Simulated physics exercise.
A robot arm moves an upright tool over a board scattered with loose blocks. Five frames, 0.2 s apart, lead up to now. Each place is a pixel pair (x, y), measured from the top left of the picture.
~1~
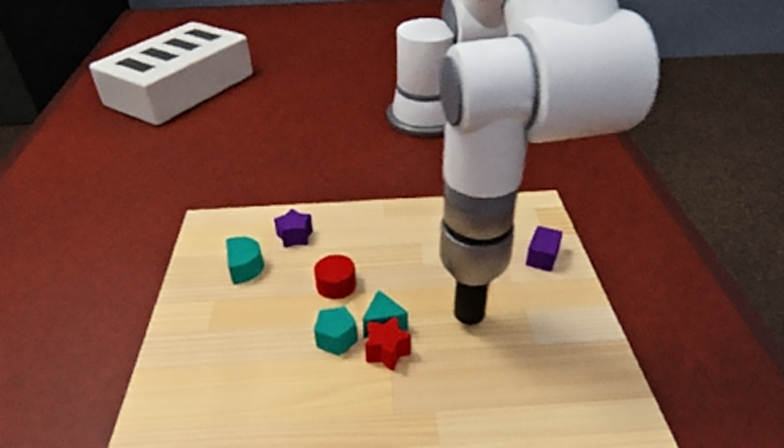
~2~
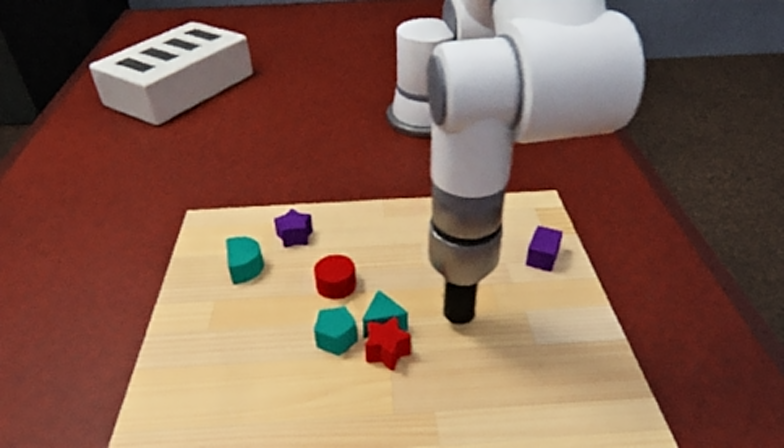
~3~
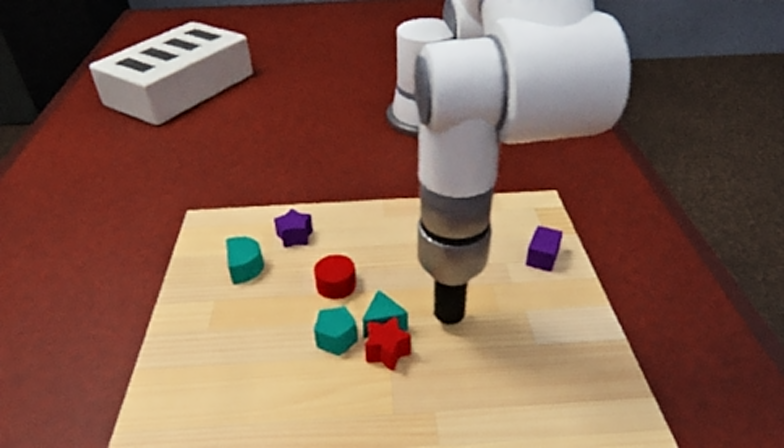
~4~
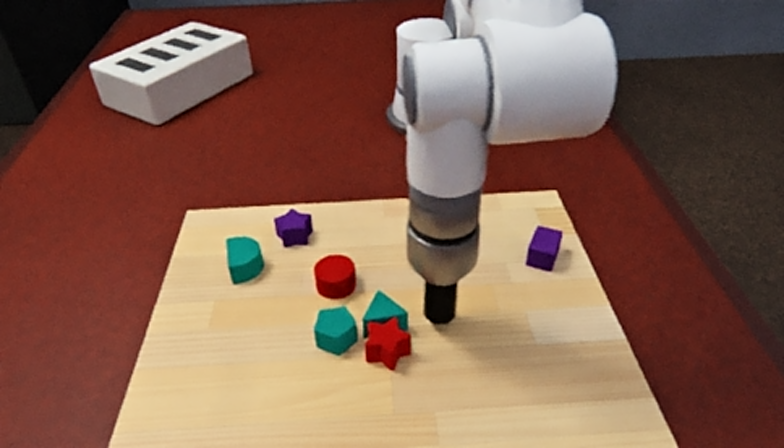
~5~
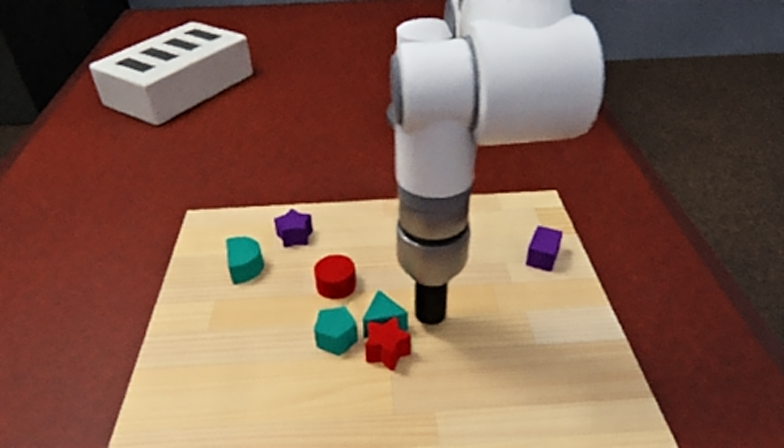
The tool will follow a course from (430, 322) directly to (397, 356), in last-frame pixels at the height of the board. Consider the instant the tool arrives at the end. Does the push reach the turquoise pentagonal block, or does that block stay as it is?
Right where it was.
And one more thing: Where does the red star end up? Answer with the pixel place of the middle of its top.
Its top middle is near (367, 352).
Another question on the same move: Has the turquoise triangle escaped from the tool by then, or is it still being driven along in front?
It falls back or aside.
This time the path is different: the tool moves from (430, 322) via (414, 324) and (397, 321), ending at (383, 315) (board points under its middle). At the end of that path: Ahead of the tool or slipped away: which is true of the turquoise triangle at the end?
I'd say it is still being pushed.
On the path given first. Halfway along, tool at (414, 330); turquoise triangle at (377, 307), turned 25° clockwise; red star at (384, 338).
At the end, tool at (397, 347); turquoise pentagonal block still; turquoise triangle at (375, 308), turned 40° clockwise; red star at (367, 352).
